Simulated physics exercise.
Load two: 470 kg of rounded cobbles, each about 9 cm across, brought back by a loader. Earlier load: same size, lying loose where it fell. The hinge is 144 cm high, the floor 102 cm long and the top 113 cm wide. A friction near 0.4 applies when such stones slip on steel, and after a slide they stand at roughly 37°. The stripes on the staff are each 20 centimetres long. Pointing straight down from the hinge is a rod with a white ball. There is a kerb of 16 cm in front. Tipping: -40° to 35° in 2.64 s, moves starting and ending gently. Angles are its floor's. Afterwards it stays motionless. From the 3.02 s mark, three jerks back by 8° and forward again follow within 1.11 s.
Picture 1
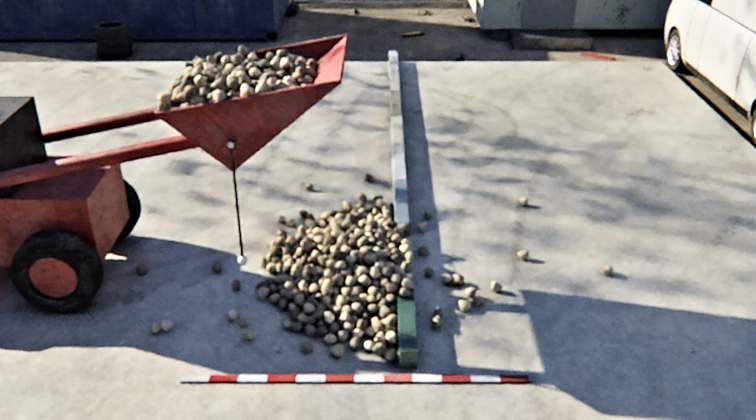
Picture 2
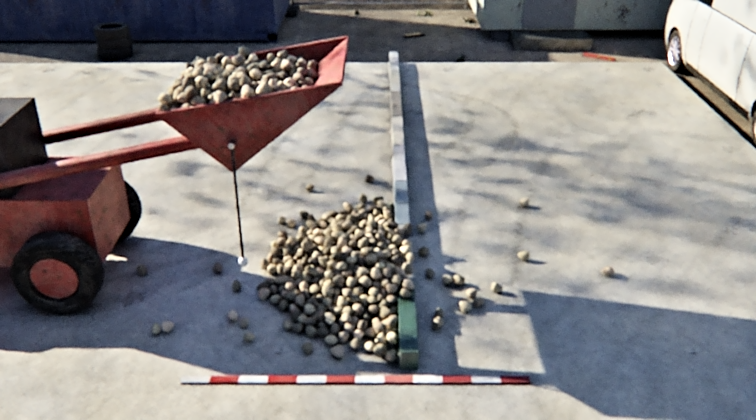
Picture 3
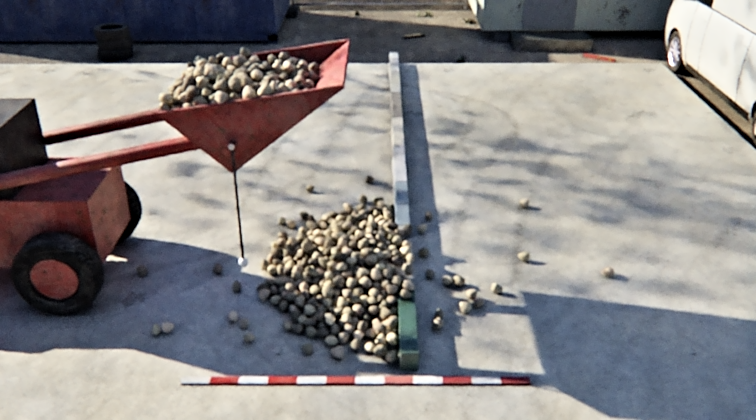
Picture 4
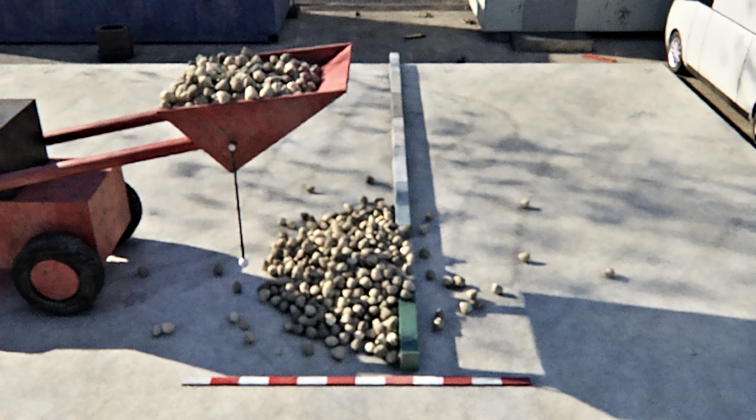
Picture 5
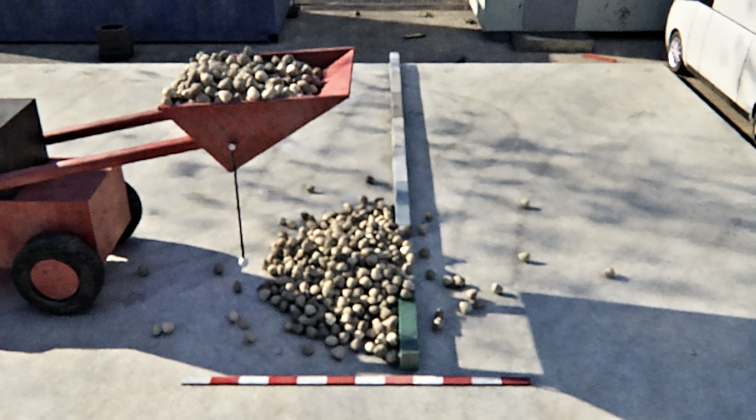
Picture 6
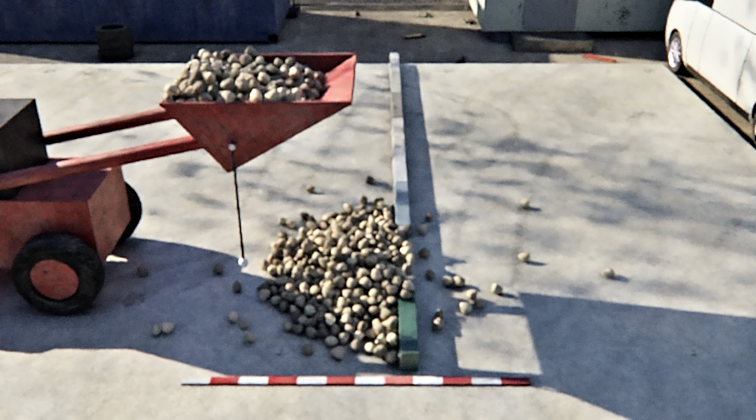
A red loader stands at the left of a sunlit grey concrete yard, seen from above and to the side, its raised bucket heaped with brownish, rounded stones. Below lies a loose pile of similar stones against a pale and green kerb, with a red-and-white staff in front and a white vehicle at upper right. The bucket slowly tilts back towards level, its stones staying heaped, while the camera stays still.
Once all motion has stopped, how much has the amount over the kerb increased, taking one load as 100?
It has increased by some 53 per cent.
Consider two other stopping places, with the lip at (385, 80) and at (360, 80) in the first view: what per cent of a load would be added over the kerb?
Around 90 and 70 percent respectively.
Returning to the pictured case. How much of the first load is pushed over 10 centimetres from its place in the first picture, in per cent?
5 per cent.
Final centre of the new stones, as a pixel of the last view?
(417, 261).
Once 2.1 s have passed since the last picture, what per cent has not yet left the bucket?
Some 25 %, roughly, is held.
Then, 1.4 s after the last picture the floor is at 23°; in per cent of one load, 97 in the bucket, 101 on this side of the kerb, 3 over the kerb; the foremost stones are at (505, 274).
Then, 2.1 s after the last picture the floor is at 35°; in per cent of one load, 24 in the bucket, 158 on this side of the kerb, 19 over the kerb; the foremost stones are at (513, 265).
Then, 4.0 s after the last picture the floor is at 35°; in per cent of one load, 0 in the bucket, 145 on this side of the kerb, 55 over the kerb; the foremost stones are at (605, 277).
Then, 6.6 s after the last picture the floor is at 35°; in per cent of one load, 0 in the bucket, 145 on this side of the kerb, 55 over the kerb; the foremost stones are at (605, 277). Net gain over the kerb, 53.
